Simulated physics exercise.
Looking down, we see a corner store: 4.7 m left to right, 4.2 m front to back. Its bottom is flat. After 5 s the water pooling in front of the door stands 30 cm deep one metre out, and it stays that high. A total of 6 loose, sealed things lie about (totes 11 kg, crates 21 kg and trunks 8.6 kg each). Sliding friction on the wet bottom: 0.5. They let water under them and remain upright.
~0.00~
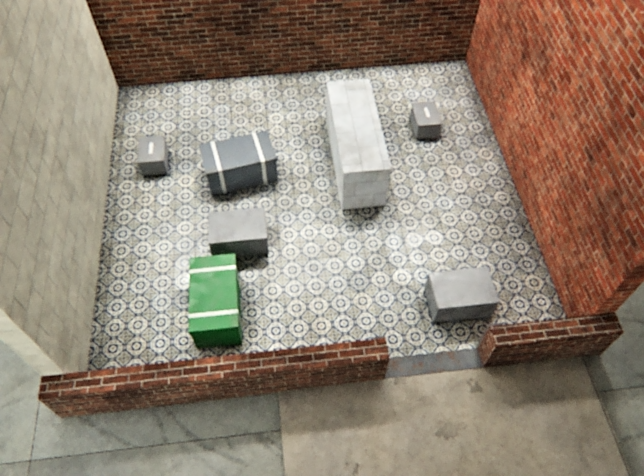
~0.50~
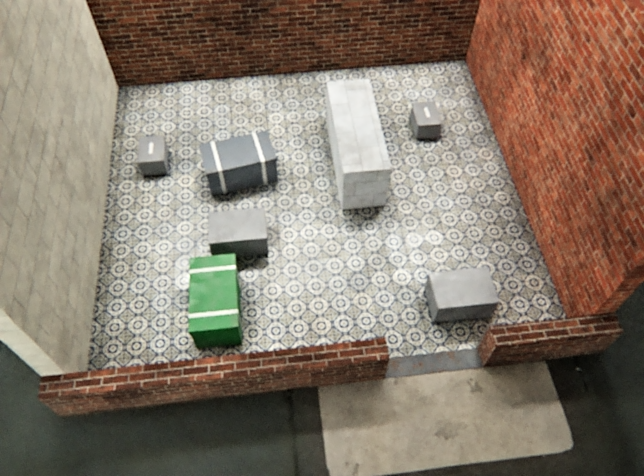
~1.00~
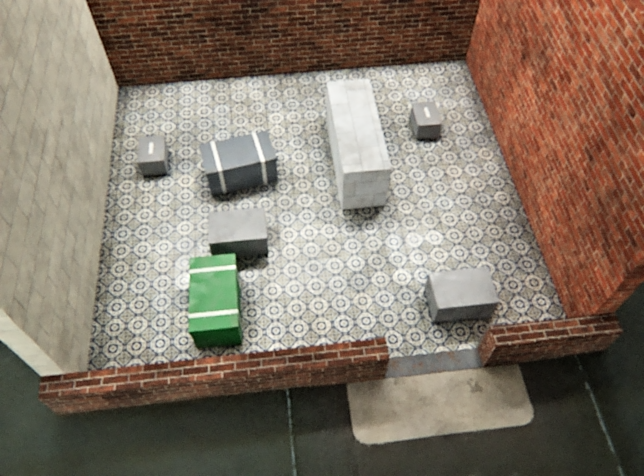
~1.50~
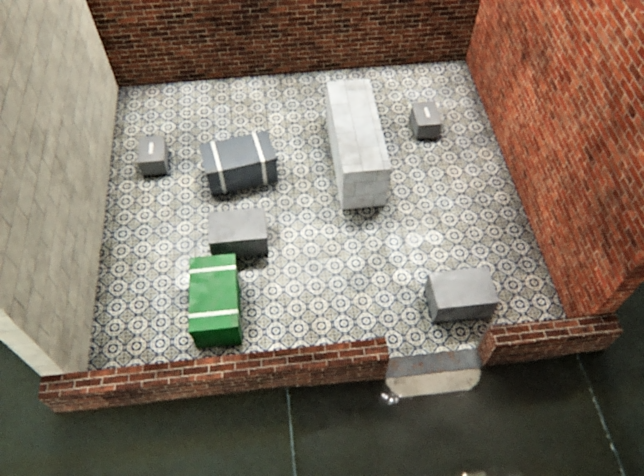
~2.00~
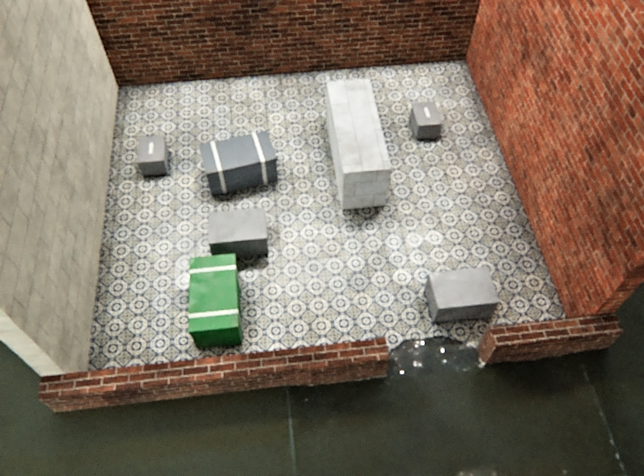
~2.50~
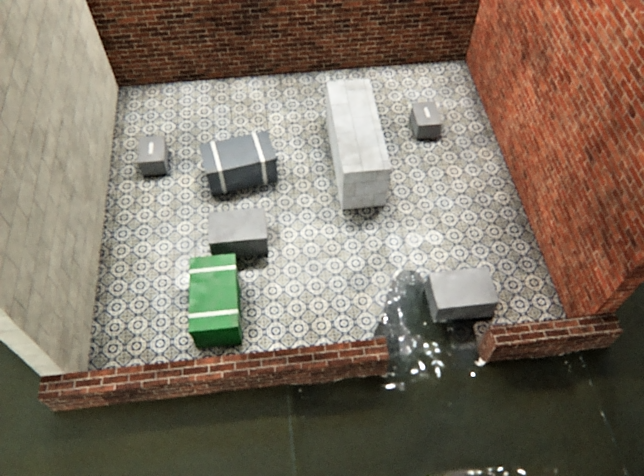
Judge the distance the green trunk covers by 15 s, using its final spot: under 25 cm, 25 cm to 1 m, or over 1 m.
The move is big.
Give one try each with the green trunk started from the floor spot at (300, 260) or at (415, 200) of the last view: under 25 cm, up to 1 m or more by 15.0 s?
Respectively, it shifts somewhat and ends up distant.
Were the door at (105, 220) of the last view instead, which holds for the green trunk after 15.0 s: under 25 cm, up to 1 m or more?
That would leave the green trunk a long way off.
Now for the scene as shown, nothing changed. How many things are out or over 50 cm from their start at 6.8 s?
At that time I count 2.
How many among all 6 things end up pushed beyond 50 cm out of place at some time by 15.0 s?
I make that 6.
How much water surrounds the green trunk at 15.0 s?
The depth there is around 15 cm.
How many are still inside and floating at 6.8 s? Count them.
The number is 1.
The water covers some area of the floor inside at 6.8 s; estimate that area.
I'd estimate close to 16 m2.
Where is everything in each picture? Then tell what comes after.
The green trunk at (213, 291) rests on the ground; water covers 0.0 m2; 0 of 6 have shifted, in the first frame.
The green trunk at (213, 291), on the bottom; 0.0 m2 under water; 0 of 6 have shifted, in the second frame.
The green trunk at (213, 291), on the bottom; water covers 0.0 m2; 0 of 6 have shifted, in the third frame.
The green trunk at (213, 291) rests on the ground; water covers 0.0 m2; 0 of 6 have shifted, in the fourth frame.
The green trunk at (213, 291), on the bottom; water covers 0.1 m2; 0 of 6 have shifted, in the fifth frame.
The green trunk at (213, 291) rests on the ground; water covers 0.5 m2; 0 of 6 have shifted, in the sixth frame.
After 3.5 s the green trunk is near (213, 291), 0.0 m from its start, aground; 0 afloat.
After 6.8 s the green trunk is near (212, 292), 0.0 m from its start, aground; 1 afloat.
After 11.0 s the green trunk is near (170, 323), 0.5 m from its start, afloat; 5 afloat.
After 15.0 s the green trunk is near (401, 206), 2.1 m from its start, afloat; 6 afloat.
